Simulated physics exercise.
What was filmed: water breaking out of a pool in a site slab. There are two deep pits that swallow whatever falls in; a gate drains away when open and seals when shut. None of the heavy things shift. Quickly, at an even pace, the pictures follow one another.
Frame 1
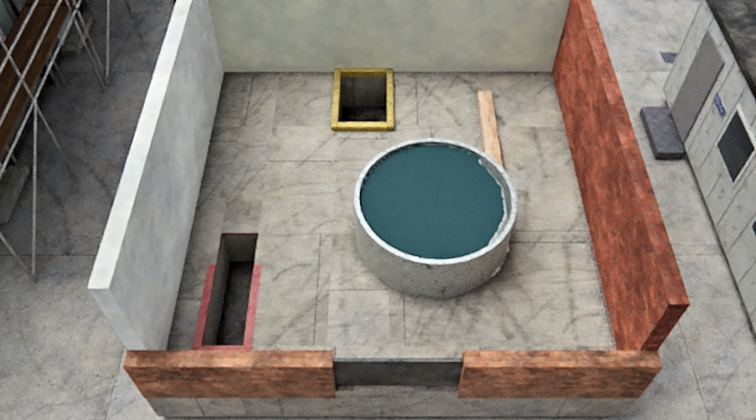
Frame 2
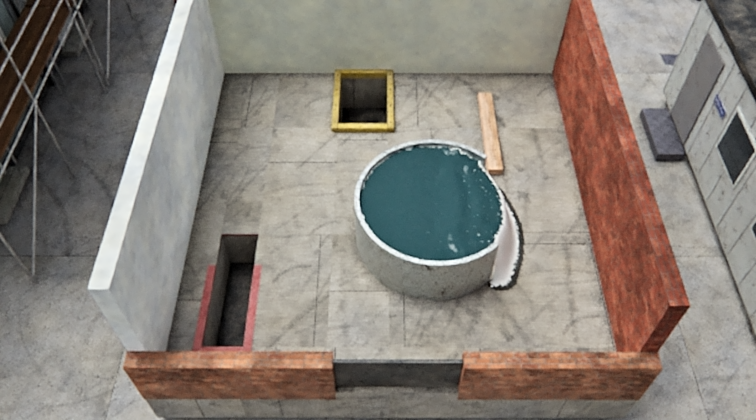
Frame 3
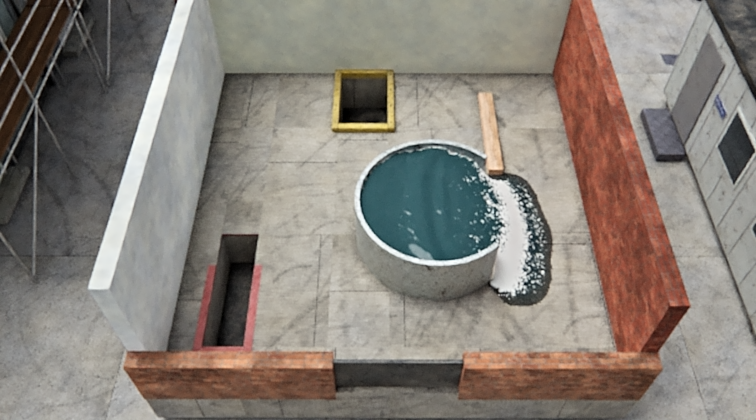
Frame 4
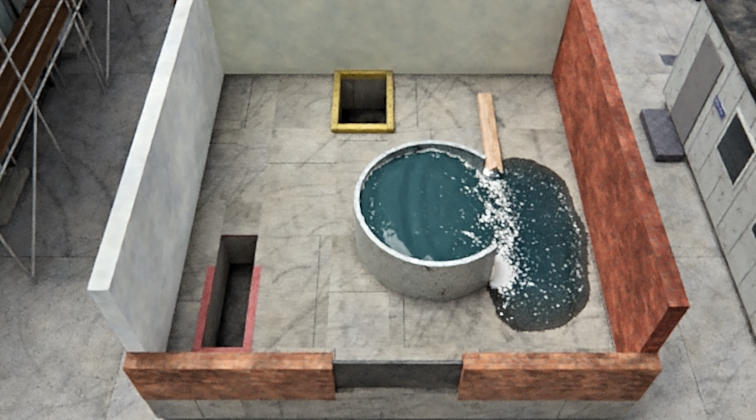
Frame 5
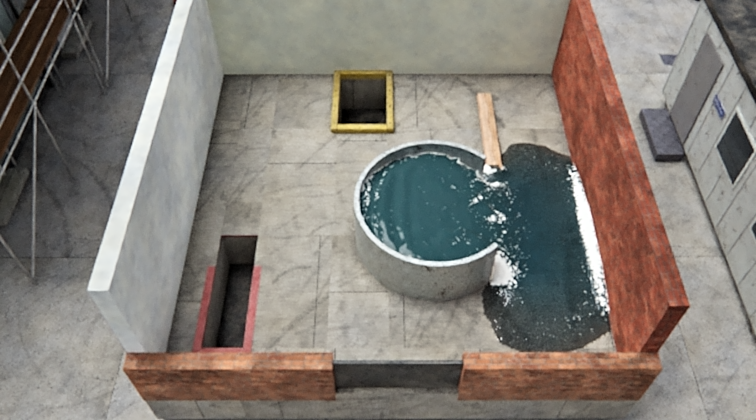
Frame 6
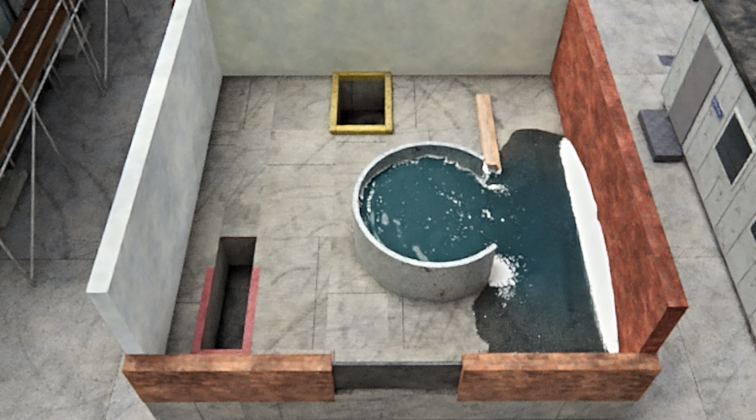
Water broke out through the right side of a round concrete tank, foaming white at first, then spread across the slab in a dark pool and washed up against the red wall.
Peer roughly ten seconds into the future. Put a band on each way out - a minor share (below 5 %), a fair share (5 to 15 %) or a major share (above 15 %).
Bands: Gate: A minor share; yellow pit: A fair share; red pit: A major share.
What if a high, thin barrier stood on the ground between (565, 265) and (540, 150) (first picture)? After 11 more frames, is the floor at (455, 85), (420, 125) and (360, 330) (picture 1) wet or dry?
Taking the three spots in the order asked, they are waterlogged, waterlogged and waterlogged.
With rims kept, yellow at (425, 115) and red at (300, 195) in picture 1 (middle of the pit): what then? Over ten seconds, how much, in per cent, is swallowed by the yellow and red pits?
Percentages by pit: Yellow at 4, red at 15.
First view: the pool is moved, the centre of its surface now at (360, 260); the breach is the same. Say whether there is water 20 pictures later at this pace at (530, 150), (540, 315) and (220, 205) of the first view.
Spot one wetted, spot two wetted, spot three unwetted.
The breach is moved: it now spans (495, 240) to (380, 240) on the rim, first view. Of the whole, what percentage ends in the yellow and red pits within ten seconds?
Yellow 2 %, red 40 %.
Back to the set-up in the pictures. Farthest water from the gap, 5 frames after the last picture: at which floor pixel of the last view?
Estimated pixel: (543, 76).
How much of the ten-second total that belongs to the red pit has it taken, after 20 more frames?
It works out at roughly 10 percent of the ten-second total.
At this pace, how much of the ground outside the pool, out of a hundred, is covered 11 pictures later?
Estimated share: About 35 %.
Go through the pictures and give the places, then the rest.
In the first frame, the round tank at (435, 200) is whole and still.
In the second frame, the front is at (494, 284), out from the gap at (505, 224).
In the third frame, the front is at (525, 301), out from the gap at (505, 225).
In the fourth frame, water pours out at (504, 227) and has run to (559, 319).
In the fifth frame, the front is at (609, 323), out from the gap at (504, 228).
In the sixth frame, water pours out at (503, 229) and has run to a hidden place.
A moment on, water covers 20 % of the floor; the gate 0 %, the yellow pit 0 %, the red pit 0 %.
Next, water covers 35 % of the floor; the gate 0 %, the yellow pit 0 %, the red pit 0 %.
Then, water covers 60 % of the floor; the gate 0 %, the yellow pit 3 %, the red pit 3 %.
Later, water covers 75 % of the floor; the gate 0 %, the yellow pit 8 %, the red pit 15 %.
In the end, water covers 95 % of the floor; the gate 0 %, the yellow pit 9 %, the red pit 29 %.
